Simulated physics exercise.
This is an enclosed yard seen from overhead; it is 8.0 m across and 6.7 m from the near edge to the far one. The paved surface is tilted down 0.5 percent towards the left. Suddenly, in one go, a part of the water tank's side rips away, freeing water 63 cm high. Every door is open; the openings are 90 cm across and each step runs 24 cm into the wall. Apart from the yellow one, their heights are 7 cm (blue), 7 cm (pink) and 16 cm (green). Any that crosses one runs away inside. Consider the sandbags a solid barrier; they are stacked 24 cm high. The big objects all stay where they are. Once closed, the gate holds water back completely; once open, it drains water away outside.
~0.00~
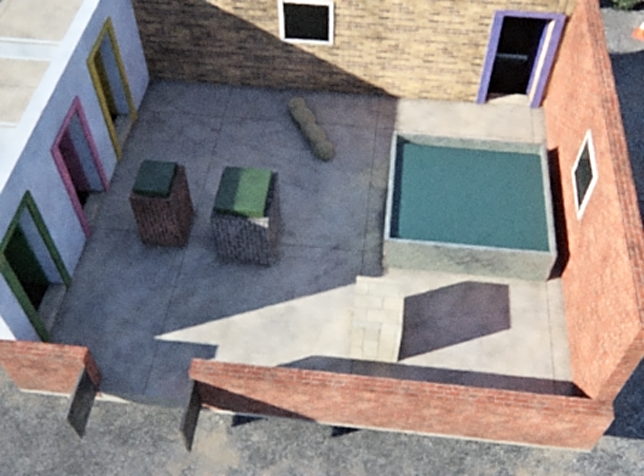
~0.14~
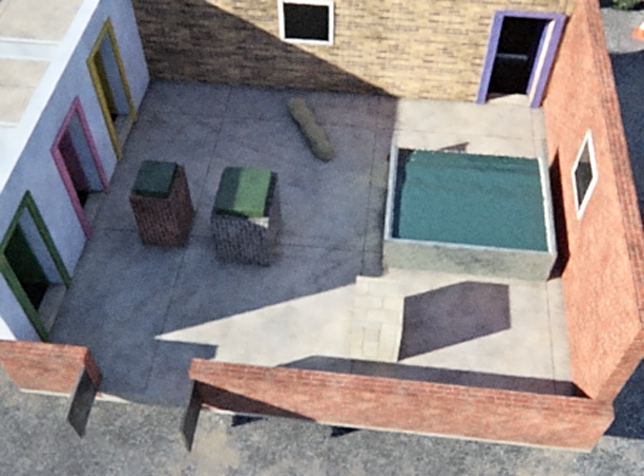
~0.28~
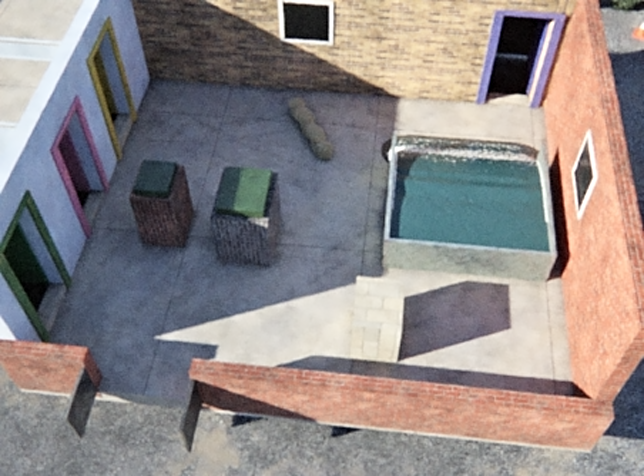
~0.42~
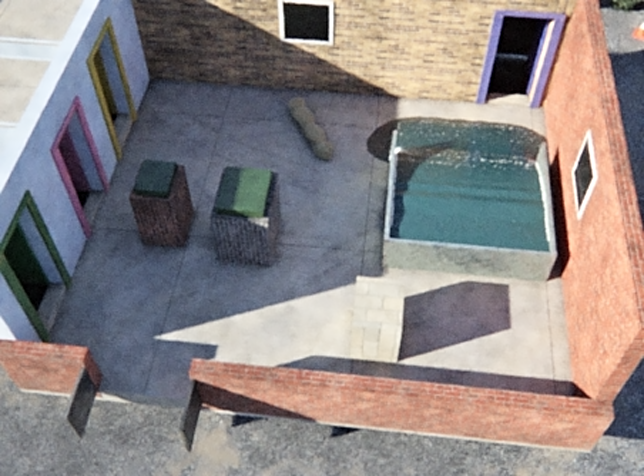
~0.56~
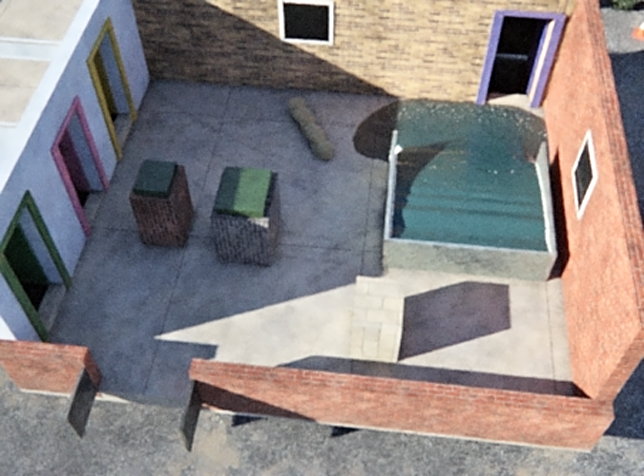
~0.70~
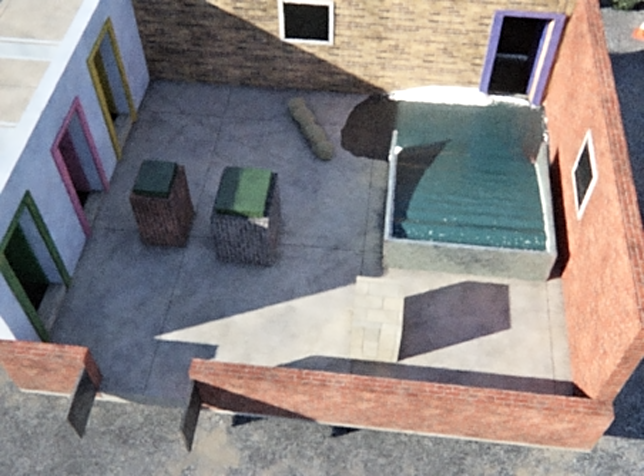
A rectangular tank of blue-green water with pale walls stands at the right of a paved, brick-walled yard seen from overhead by a still camera. Green, pink and yellow doorways line the pale left wall, a purple one stands at the back right, and two dark-topped blocks sit mid-yard. Water breaks over the tank's far side, spreads toward the back wall and darkens the paving leftward.
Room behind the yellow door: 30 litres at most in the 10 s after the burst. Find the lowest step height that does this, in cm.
The lowest height is about 8 cm.
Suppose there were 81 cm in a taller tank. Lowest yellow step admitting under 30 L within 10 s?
About 12.5 centimetres.
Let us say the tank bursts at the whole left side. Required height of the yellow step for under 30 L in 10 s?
About 21 centimetres.
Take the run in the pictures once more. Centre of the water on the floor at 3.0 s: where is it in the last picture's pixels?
It lies near (426, 150) in the last picture.
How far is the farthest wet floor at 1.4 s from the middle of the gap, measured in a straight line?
About 3.8 metres out.
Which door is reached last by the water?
The green one.
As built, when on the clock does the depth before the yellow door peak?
Peak time: Around 3.8 s.
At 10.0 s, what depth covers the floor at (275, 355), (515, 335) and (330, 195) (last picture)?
First 7, then 2, then 3 cm.
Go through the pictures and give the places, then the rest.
The first frame shows the water tank at (469, 193) is whole and still, 63 cm deep; the yellow door at (115, 98) is dry.
In the second frame, the front is at a hidden place, 0.2 m from the gap on the far side; 0.5 m2 of floor is wet, 63 cm left at the back.
In the third frame, water pours out on the far side and has run 0.7 m, to a hidden place; about 11 cm deep outside, 63 cm at the back.
In the fourth frame, the gap is on the far side, the front 1.2 m out at (415, 120); the back of the water tank holds 63 cm.
In the fifth frame, the front is at (416, 101), 1.7 m from the gap on the far side; 5.4 m2 of floor is wet, 62 cm left at the back.
In the sixth frame, water pours out on the far side and has run 2.0 m, to (489, 93); about 10 cm deep outside, 56 cm at the back; 4.4 m in a straight line remain to the yellow door at (115, 98).
After 1.4 s water covers 15 % of the floor, deepest (46 cm) near (449, 114); it has not reached the yellow door.
After 3.0 s water covers 30 % of the floor, deepest (38 cm) near (306, 91); it has not reached the yellow door.
After 10.0 s water covers 95 % of the floor, deepest (14 cm) near (514, 106); 5 cm at the yellow door, 0 litres in over its 23 cm step.
At the yellow door as built, the water arrived by 3.3 s and peaked near 15 cm at 3.8 s.
With a step of 7 cm, 42 litres would have come in within the 10 s; with 9.5 cm, 19 litres. So under 30 litres takes about 8 cm.
